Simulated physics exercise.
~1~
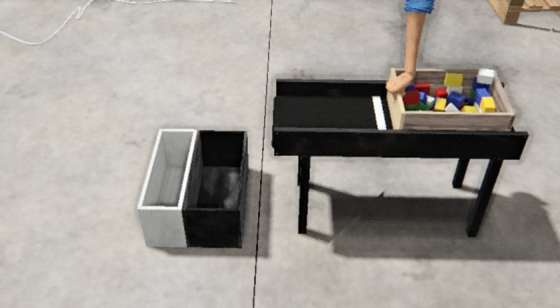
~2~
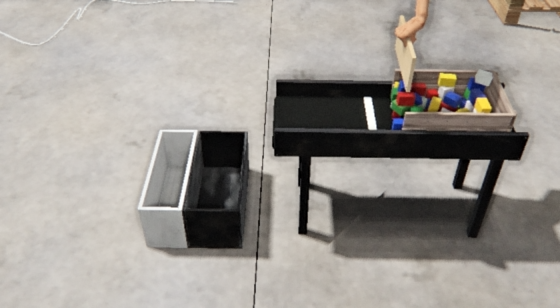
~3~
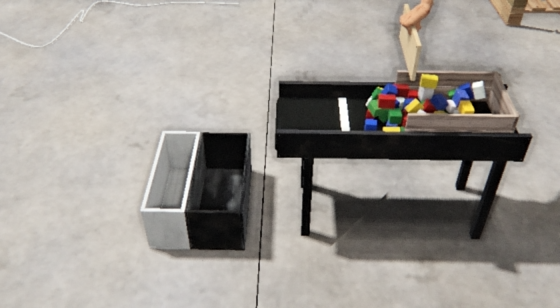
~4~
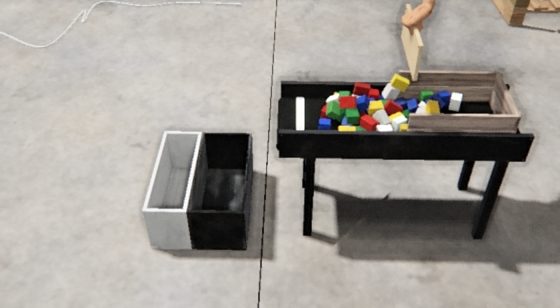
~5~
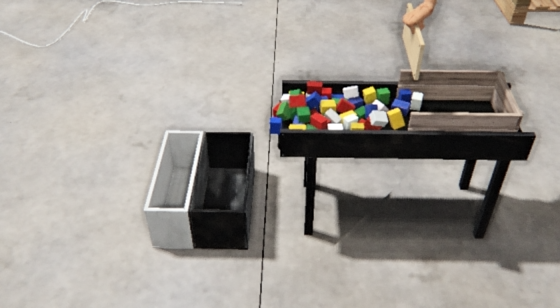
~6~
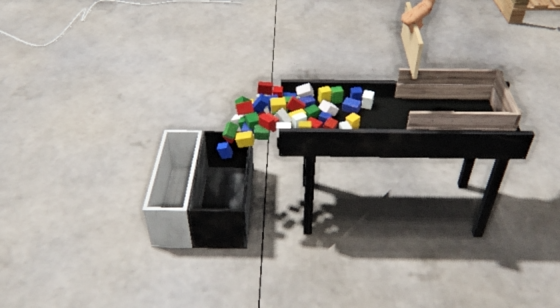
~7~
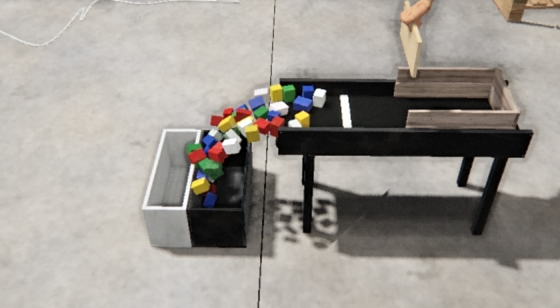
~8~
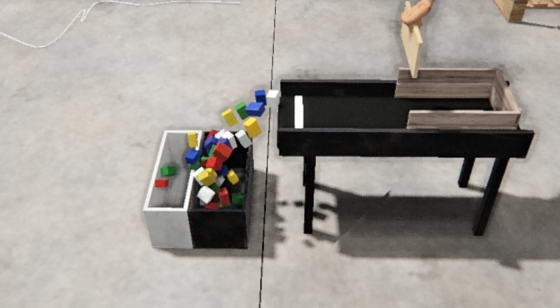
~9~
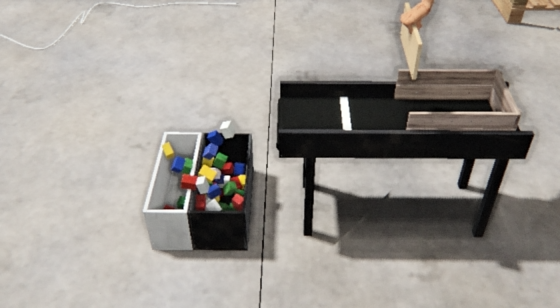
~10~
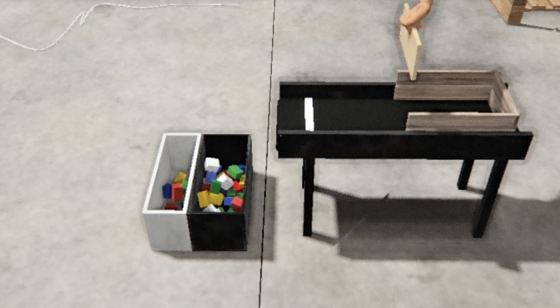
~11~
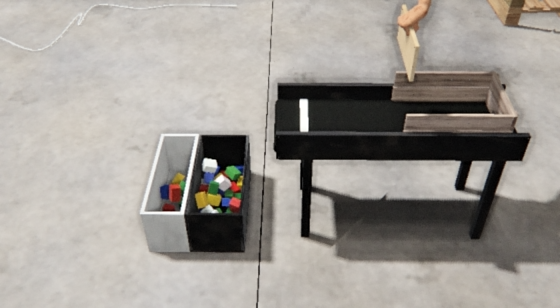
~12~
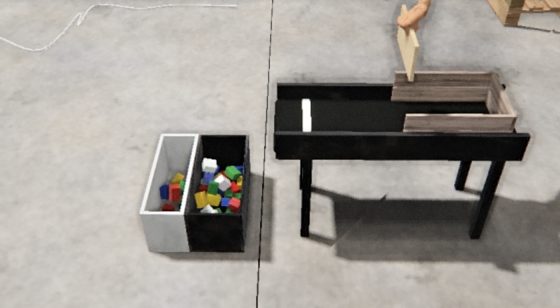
A heap of colourful toy bricks sits in a wooden pen at the right end of a black conveyor, seen from above on a grey concrete floor. Two open tubs stand to the left, the nearer one black and the farther one white. A gate held by an orange arm lifts, and the belt, marked with a white stripe, carries the bricks left out of the pen. They spread along the belt, then tumble off its end in a stream. Most drop into the black tub, while a few land in the white one, leaving the belt and pen empty.
